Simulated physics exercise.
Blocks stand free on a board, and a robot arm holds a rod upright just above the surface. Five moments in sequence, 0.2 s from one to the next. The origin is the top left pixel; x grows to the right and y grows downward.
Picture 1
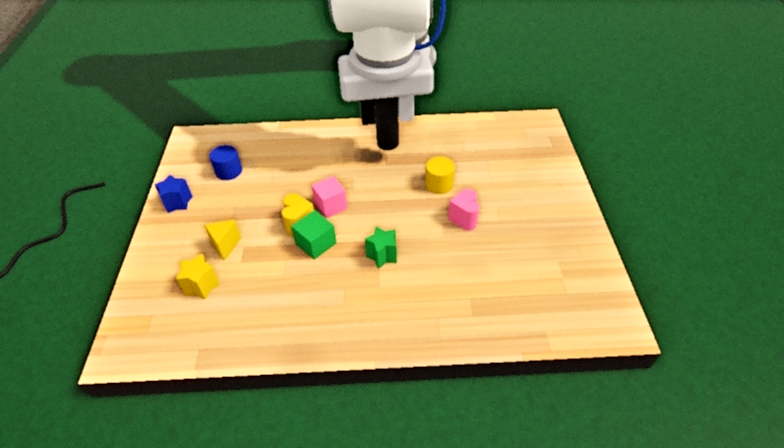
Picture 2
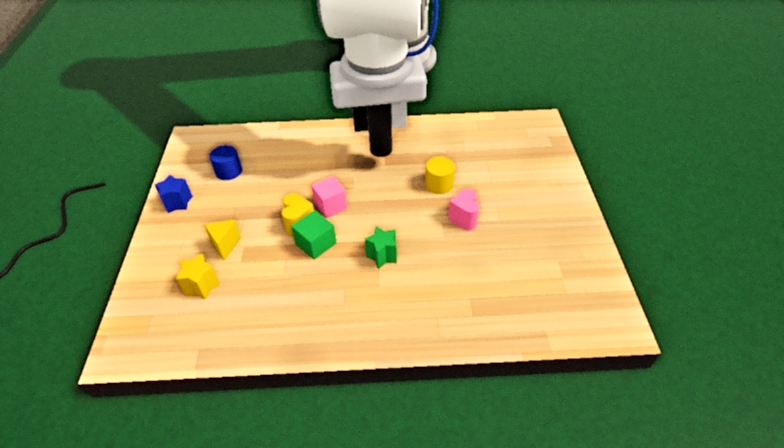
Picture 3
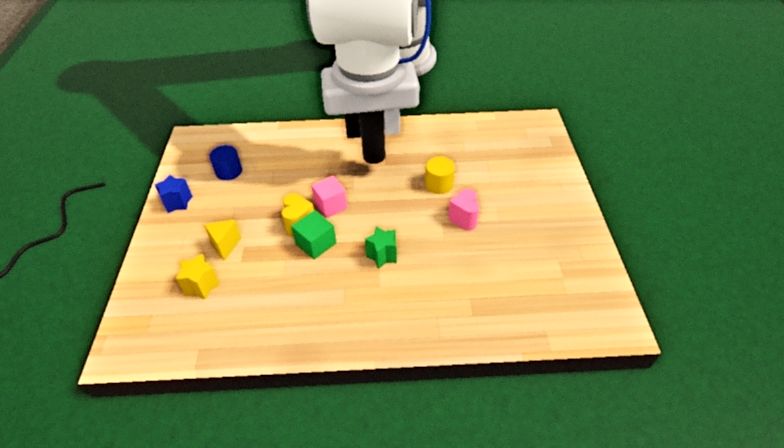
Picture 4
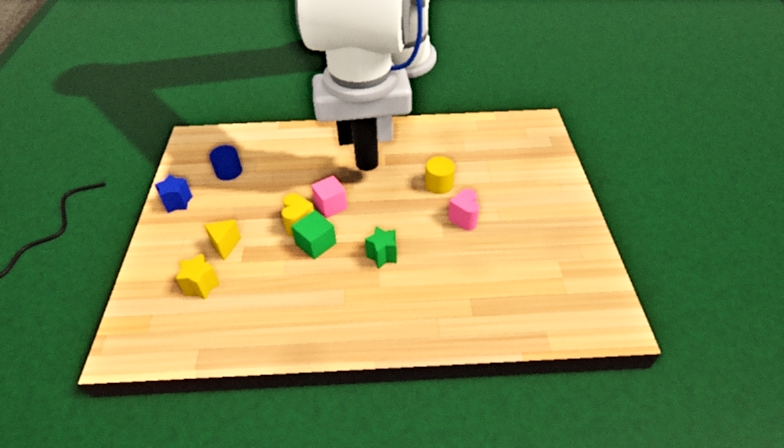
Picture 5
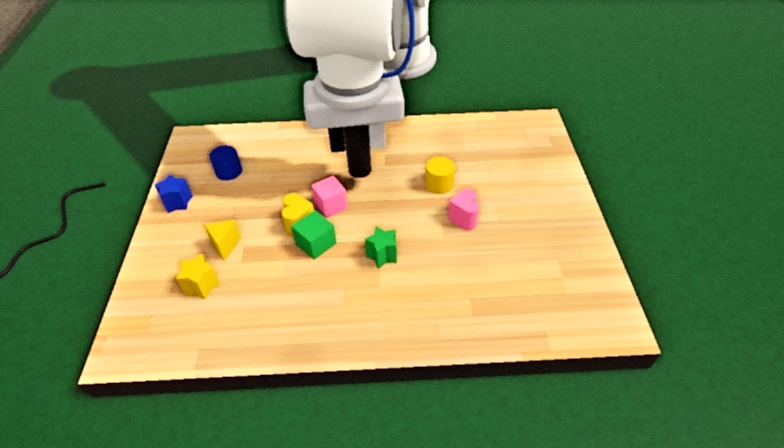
A white robot arm holds a dark upright rod over the back of a light wooden board on a green surface, seen from above at an angle. Blue, yellow, green and pink blocks are scattered across the board, with a pink cube, yellow heart and green cube clustered left of centre. The rod moves slowly left and toward the viewer, nearing the pink cube, while the blocks and camera stay still.
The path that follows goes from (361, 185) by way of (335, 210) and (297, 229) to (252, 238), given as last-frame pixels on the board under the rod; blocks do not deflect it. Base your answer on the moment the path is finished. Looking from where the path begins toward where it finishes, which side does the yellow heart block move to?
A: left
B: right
That would be B.
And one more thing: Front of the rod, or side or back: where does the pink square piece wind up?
The rod pushes it to the end.
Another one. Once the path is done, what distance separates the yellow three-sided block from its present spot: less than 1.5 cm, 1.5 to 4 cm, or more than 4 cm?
Answer: More than 4 cm.
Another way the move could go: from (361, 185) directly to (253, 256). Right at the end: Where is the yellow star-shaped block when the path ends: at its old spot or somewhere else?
Its place changes.
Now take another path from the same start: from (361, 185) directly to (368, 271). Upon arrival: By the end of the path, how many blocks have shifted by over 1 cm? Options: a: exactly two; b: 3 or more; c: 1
The correct letter is c.
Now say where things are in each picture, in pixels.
In the first picture, lower end of the rod at (388, 144), tops of blocks, yellow three-sided block at (219, 228), yellow heart block at (295, 205), green square piece at (312, 225), pink square piece at (328, 187).
In the second picture, rod at (381, 150), blocks as before.
In the third picture, rod at (374, 157), blocks as before.
In the fourth picture, rod at (367, 164), blocks as before.
In the fifth picture, rod at (360, 171), yellow three-sided block at (219, 228), yellow heart block at (295, 205), green square piece at (312, 225), pink square piece at (328, 187).
On the path given first. One third of the way, rod at (333, 196); yellow heart block at (284, 211), turned 20° clockwise; pink square piece at (309, 201).
Two thirds of the way, rod at (293, 215); yellow heart block at (240, 230), turned 20° clockwise; green square piece at (308, 233), turned 30° anticlockwise; pink square piece at (267, 221).
At the end, rod at (247, 224); yellow three-sided block at (175, 238); yellow heart block at (194, 245); green square piece at (308, 233), turned 30° anticlockwise; pink square piece at (221, 232).
